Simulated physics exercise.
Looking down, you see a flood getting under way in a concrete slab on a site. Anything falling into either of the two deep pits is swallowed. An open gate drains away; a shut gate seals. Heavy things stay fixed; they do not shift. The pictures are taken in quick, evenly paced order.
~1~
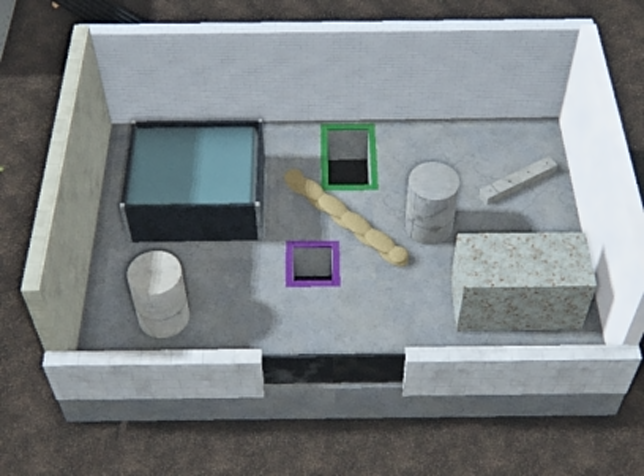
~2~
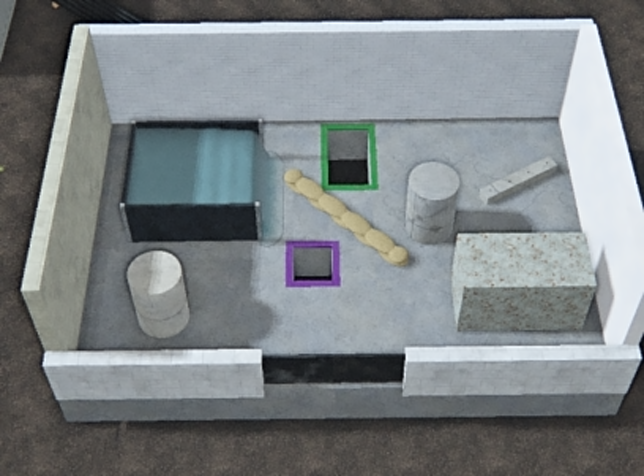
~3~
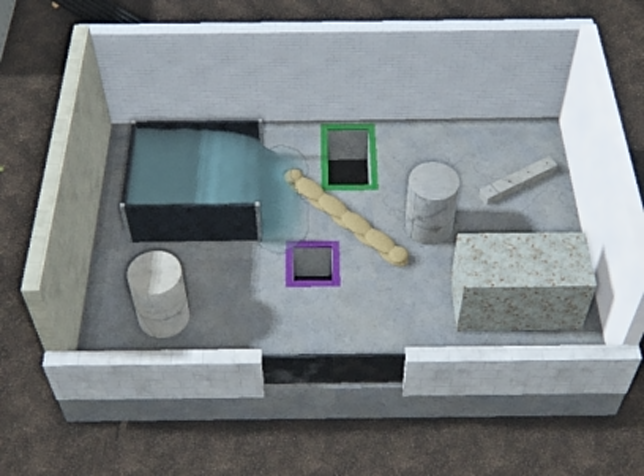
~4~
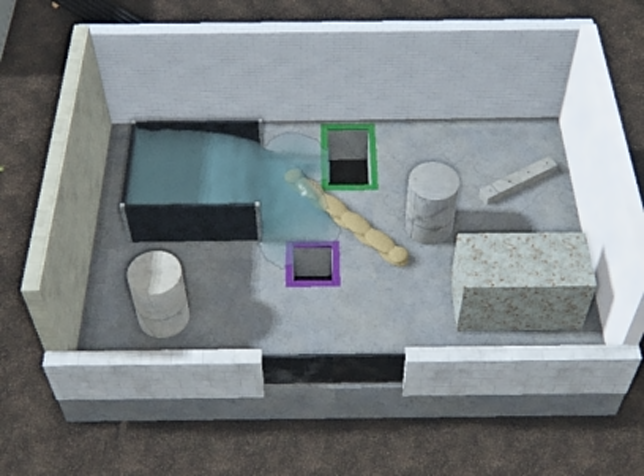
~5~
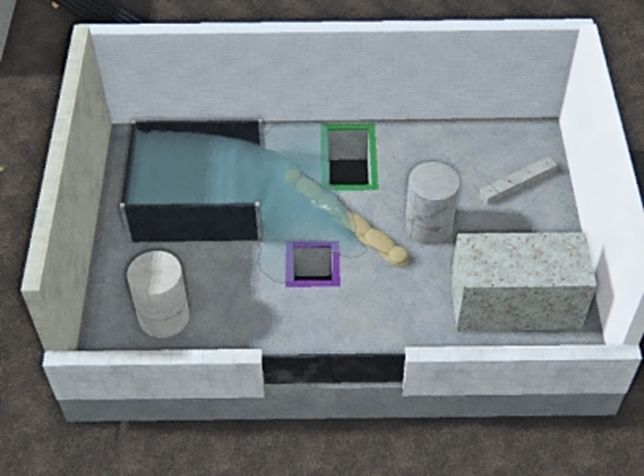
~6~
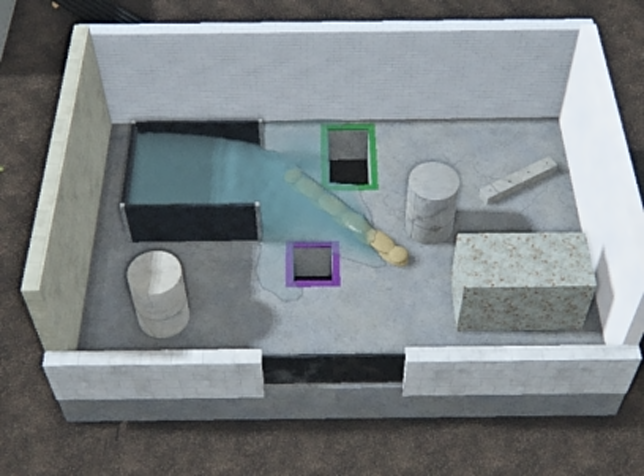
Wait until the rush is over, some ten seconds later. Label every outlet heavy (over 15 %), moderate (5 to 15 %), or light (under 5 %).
Labels: Gate - light, purple pit - heavy, green pit - heavy.
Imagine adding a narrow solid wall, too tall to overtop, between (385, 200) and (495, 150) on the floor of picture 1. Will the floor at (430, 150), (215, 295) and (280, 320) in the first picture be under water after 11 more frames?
Okay, the first comes out soaked, the next left untouched, and the last left untouched.
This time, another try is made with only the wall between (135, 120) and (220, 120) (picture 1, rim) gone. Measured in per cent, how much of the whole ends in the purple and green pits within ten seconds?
In percent: Purple 4, green 35.
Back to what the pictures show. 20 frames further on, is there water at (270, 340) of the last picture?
Soaked.
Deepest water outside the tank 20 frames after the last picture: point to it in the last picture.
Pointing at (597, 370).
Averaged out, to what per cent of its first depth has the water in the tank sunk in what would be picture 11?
Estimate: Close to 48 %.
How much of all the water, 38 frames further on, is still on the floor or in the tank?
I'd estimate close to 48 per cent.
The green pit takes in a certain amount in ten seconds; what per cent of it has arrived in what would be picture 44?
It should be near 85 percent of the ten-second total.
A moment on, water covers 30 % of the floor; the gate 0 %, the purple pit 4 %, the green pit 11 %.
Next, water covers 40 % of the floor; the gate 0 %, the purple pit 10 %, the green pit 19 %.
Then, water covers 55 % of the floor; the gate 0 %, the purple pit 16 %, the green pit 26 %.
Later, water covers 70 % of the floor; the gate 0 %, the purple pit 21 %, the green pit 30 %.
In the end, water covers 95 % of the floor; the gate 0 %, the purple pit 24 %, the green pit 35 %.
